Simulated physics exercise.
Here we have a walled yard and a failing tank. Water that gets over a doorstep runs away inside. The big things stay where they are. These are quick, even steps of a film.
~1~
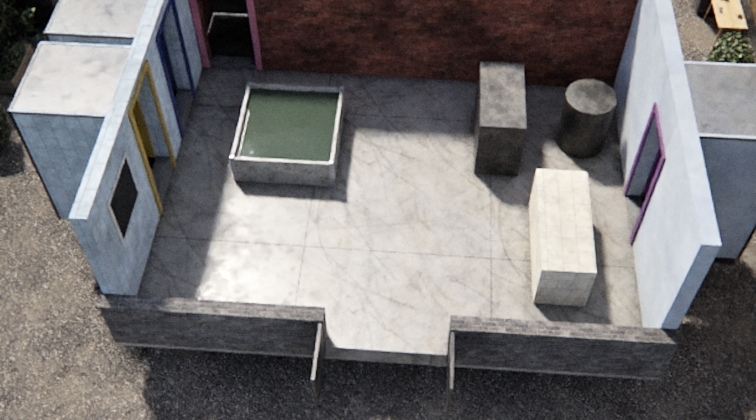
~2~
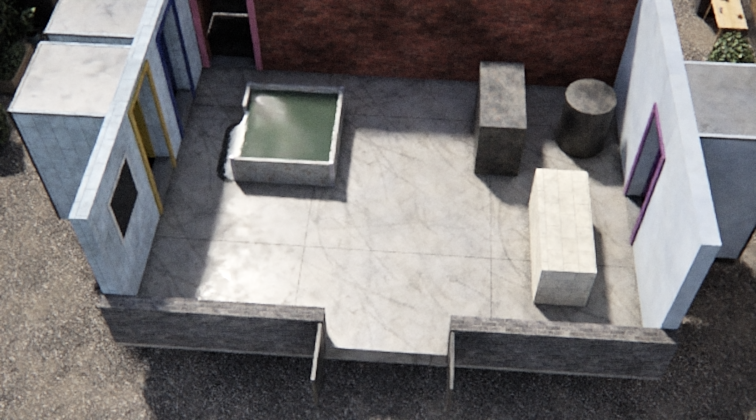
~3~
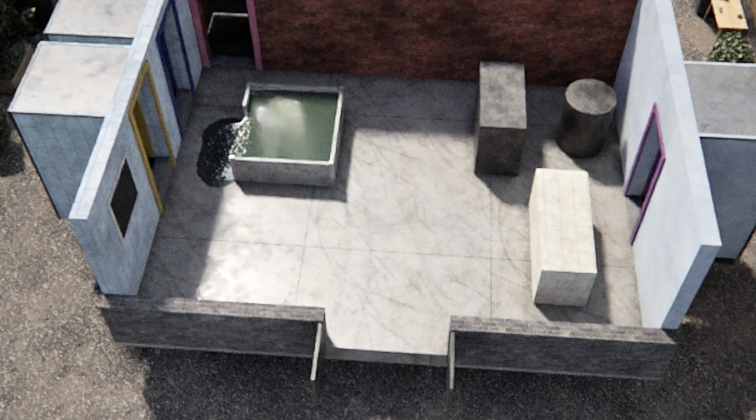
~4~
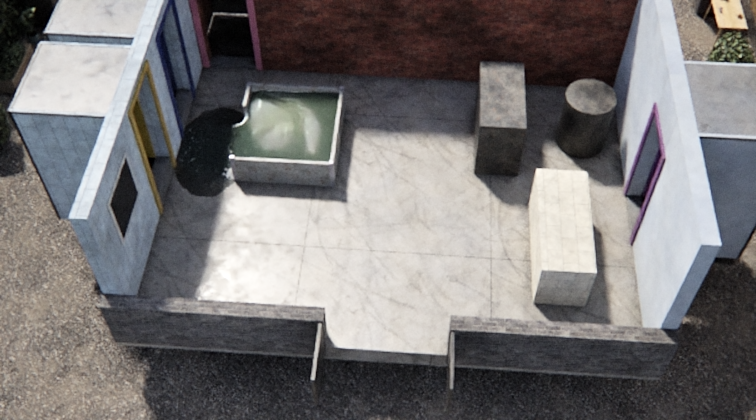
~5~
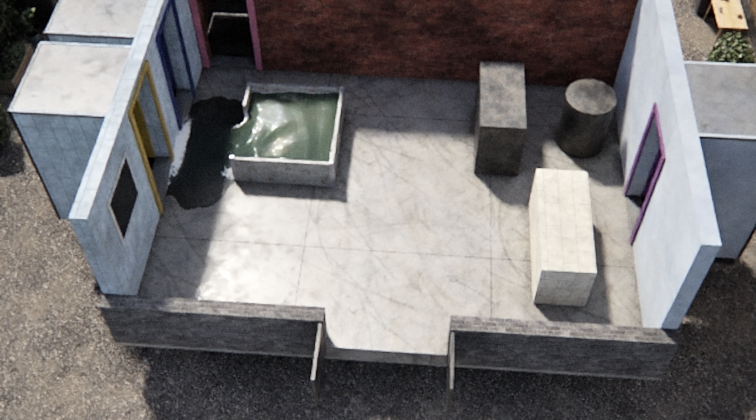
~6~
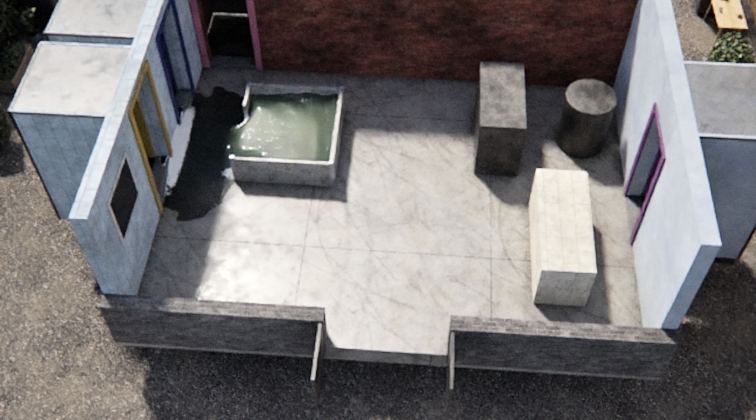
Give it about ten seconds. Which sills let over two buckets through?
One by one: The yellow door admits no more than that; the pink door lets in a lot; the purple door admits no more than that; the blue door admits no more than that.
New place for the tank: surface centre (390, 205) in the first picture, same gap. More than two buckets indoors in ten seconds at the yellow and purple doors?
Then: The yellow one stays under, the purple one stays under.
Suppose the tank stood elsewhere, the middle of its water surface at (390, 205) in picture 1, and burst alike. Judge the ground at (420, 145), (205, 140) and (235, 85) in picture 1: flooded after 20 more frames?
In turn: Not flooded, under water, flooded.
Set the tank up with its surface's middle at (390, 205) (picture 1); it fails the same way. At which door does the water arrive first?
It is the yellow one.
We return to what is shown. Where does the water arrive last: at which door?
That is the purple one.
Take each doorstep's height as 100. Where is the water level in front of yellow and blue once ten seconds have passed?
About 10 and 10 per cent.
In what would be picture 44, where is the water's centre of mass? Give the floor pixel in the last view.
Roughly at (299, 183).
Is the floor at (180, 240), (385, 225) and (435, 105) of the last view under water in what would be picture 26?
In turn: Covered, clear, dry.
A moment on, water covers 10 % of the floor; the yellow door wet at the sill, nothing in, the pink door not reached, the purple door not reached, the blue door wet at the sill, nothing in.
Next, water covers 20 % of the floor; the yellow door wet at the sill, nothing in, the pink door under two buckets in, the purple door not reached, the blue door under two buckets in.
Then, water covers 35 % of the floor; the yellow door wet at the sill, nothing in, the pink door over two buckets in, the purple door not reached, the blue door under two buckets in.
Later, water covers 65 % of the floor; the yellow door wet at the sill, nothing in, the pink door far over two buckets in, the purple door not reached, the blue door under two buckets in.
In the end, water covers 85 % of the floor; the yellow door wet at the sill, nothing in, the pink door far over two buckets in, the purple door wet at the sill, nothing in, the blue door under two buckets in.
